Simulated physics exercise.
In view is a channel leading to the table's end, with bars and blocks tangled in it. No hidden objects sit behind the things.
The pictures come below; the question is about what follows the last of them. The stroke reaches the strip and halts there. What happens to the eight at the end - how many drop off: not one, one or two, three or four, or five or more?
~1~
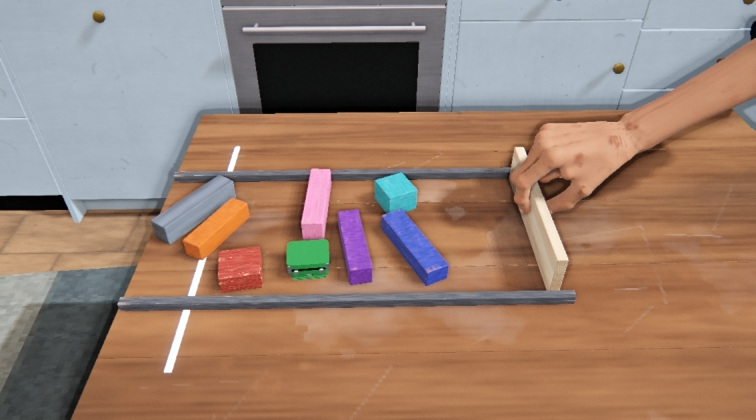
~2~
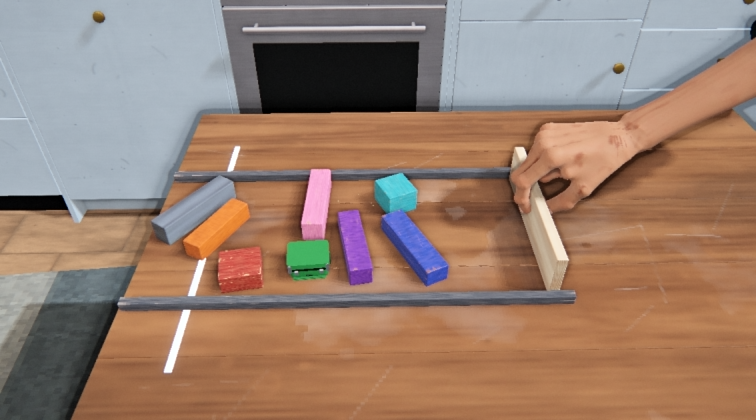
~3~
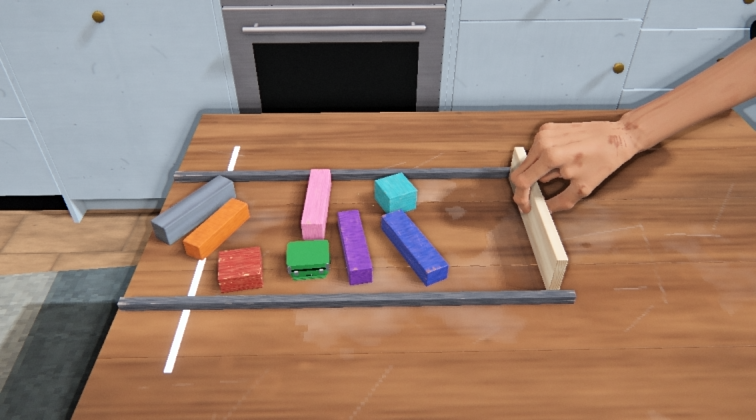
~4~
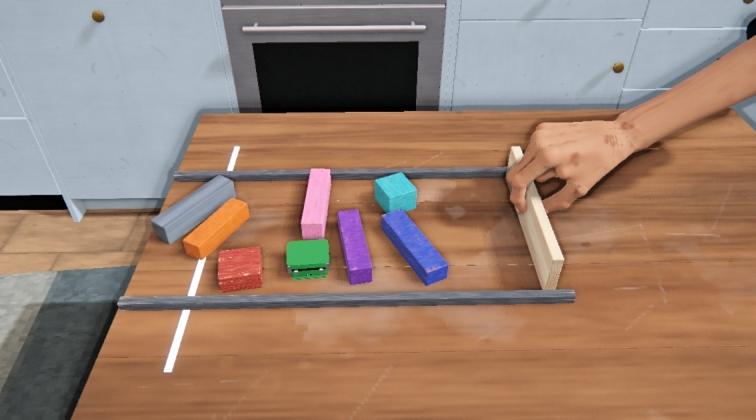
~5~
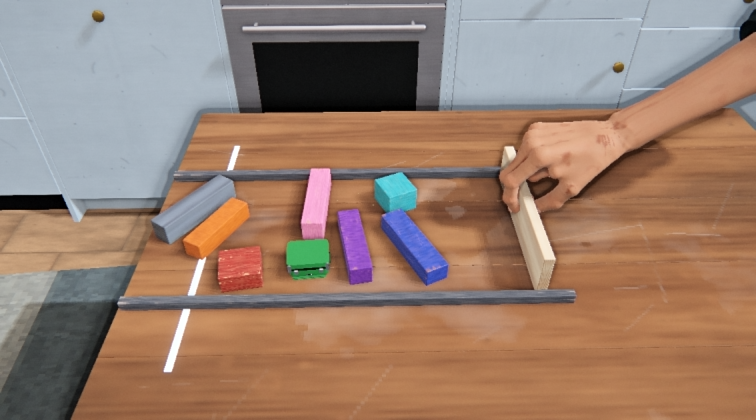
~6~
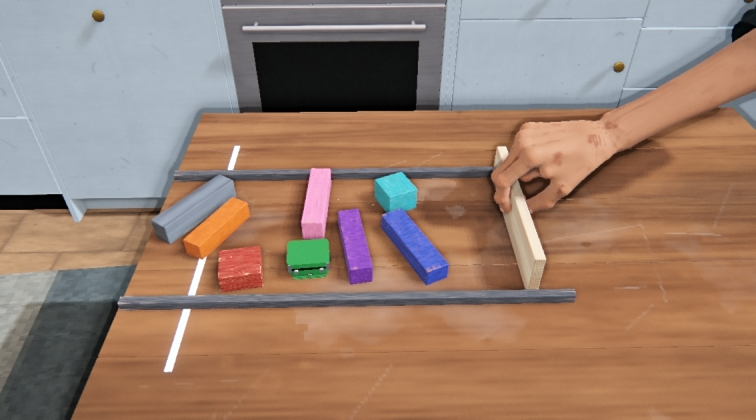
The push is going to knock off a trio or a quartet.
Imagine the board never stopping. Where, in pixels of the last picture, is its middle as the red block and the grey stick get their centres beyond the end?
I'd put it close to (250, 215), and close to (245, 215) for the other one.
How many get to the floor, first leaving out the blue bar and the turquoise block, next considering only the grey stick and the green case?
Fallen: 2 in the first try, 2 in the other.
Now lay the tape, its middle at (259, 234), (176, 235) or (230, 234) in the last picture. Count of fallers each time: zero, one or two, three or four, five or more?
Try 1 - no fall at all; try 2 - more than four; try 3 - three or four.
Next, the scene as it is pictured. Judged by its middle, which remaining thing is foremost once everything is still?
Going by centres, it is the pink bar.
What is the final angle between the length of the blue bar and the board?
Roughly 0°.
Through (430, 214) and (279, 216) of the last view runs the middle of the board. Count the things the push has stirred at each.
At the one place 1, at the other 8.
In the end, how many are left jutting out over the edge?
The count would be 1.
Soon after, none off yet; grey stick at rest near (196, 208); orange bar at rest near (218, 228); red block at rest near (241, 269).
After that, none off yet; grey stick at rest near (196, 208); orange bar at rest near (215, 228); red block displaced about its own width near (187, 269).
In the end, the number that fall off is three or four; gone, green case, red block, orange bar and grey stick.
